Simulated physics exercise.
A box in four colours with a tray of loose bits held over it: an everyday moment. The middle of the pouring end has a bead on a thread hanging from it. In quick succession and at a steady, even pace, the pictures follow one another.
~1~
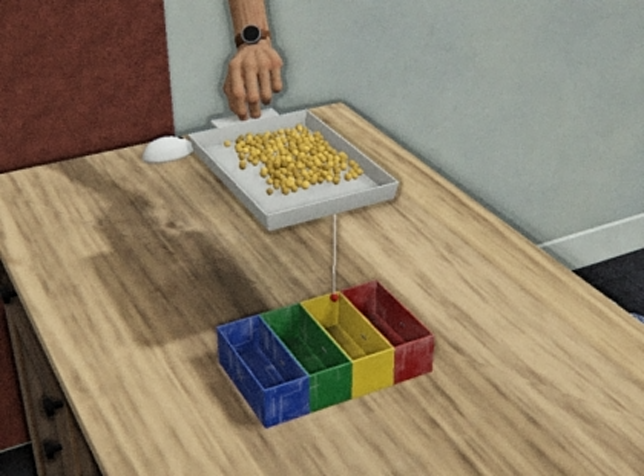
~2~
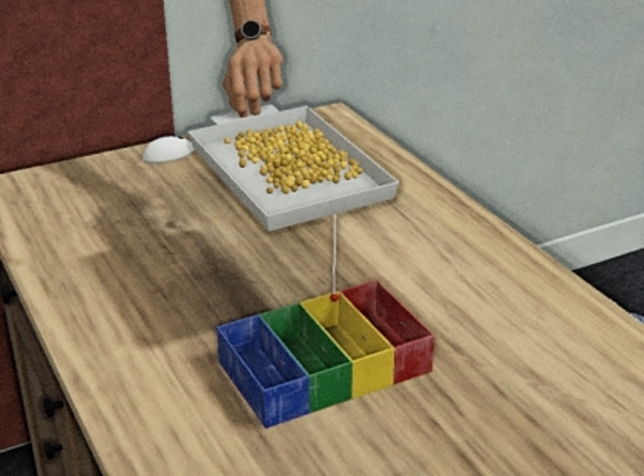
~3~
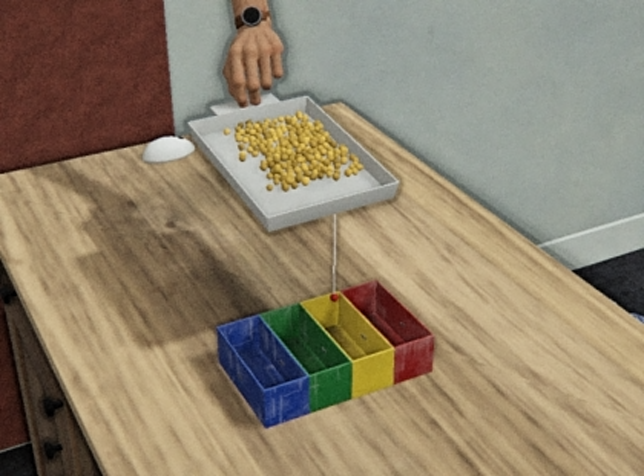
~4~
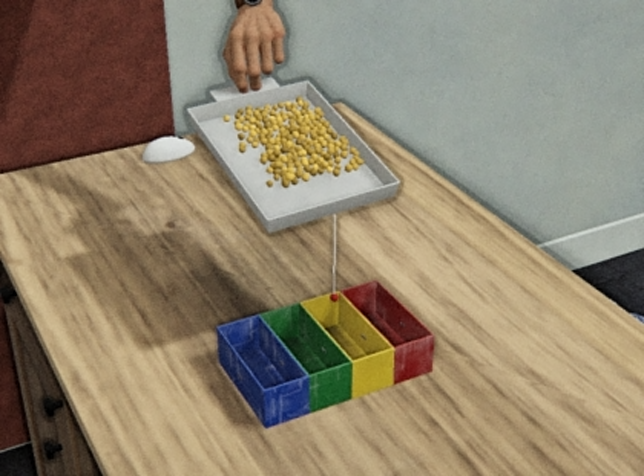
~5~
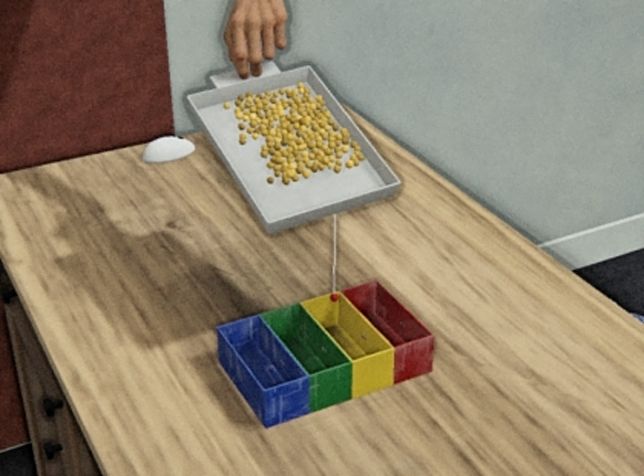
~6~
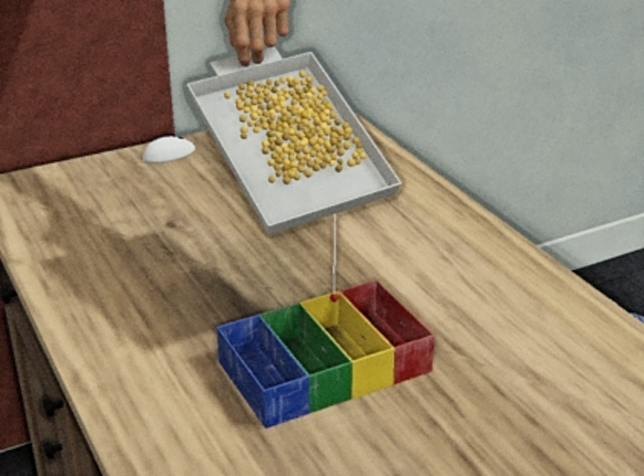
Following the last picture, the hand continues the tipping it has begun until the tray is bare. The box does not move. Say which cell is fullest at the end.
The green cell is fullest at the end.
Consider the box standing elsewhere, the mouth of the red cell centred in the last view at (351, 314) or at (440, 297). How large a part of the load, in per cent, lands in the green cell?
In order: 30 percent and 20 percent.
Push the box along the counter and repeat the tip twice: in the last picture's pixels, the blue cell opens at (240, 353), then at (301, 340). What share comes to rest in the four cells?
First case: Some 90 %; second case: Some 80 %.
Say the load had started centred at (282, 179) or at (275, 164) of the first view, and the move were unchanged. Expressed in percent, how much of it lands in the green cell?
Roughly 40 per cent, then roughly 40 per cent.
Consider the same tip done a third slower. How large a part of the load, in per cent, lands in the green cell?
Roughly 40 percent.
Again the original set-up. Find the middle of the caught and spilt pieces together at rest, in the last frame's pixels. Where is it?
Somewhere around (321, 378) in the last picture.
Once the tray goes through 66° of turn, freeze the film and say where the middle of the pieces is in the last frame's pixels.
I'd mark it close to (317, 201).
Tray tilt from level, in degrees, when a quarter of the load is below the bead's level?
Close to 105° of tilt at that moment.
Shortly afterwards, tray tipped steeply; all but a few on the tray; only a few in the blue cell; a little falling or outside the box.
Next, tray tipped past a quarter turn; near half on the tray; a little in the green cell; a little in the blue cell; a little in the yellow cell; near a quarter falling or outside the box.
Some moments later, tray tipped past a quarter turn; near half in the green cell; near a quarter in the yellow cell; near a quarter in the blue cell; a little in the red cell; a little falling or outside the box.
In the end, tray tipped past a quarter turn; near half in the green cell; near a quarter in the yellow cell; near a quarter in the blue cell; a little in the red cell; a little outside the box.
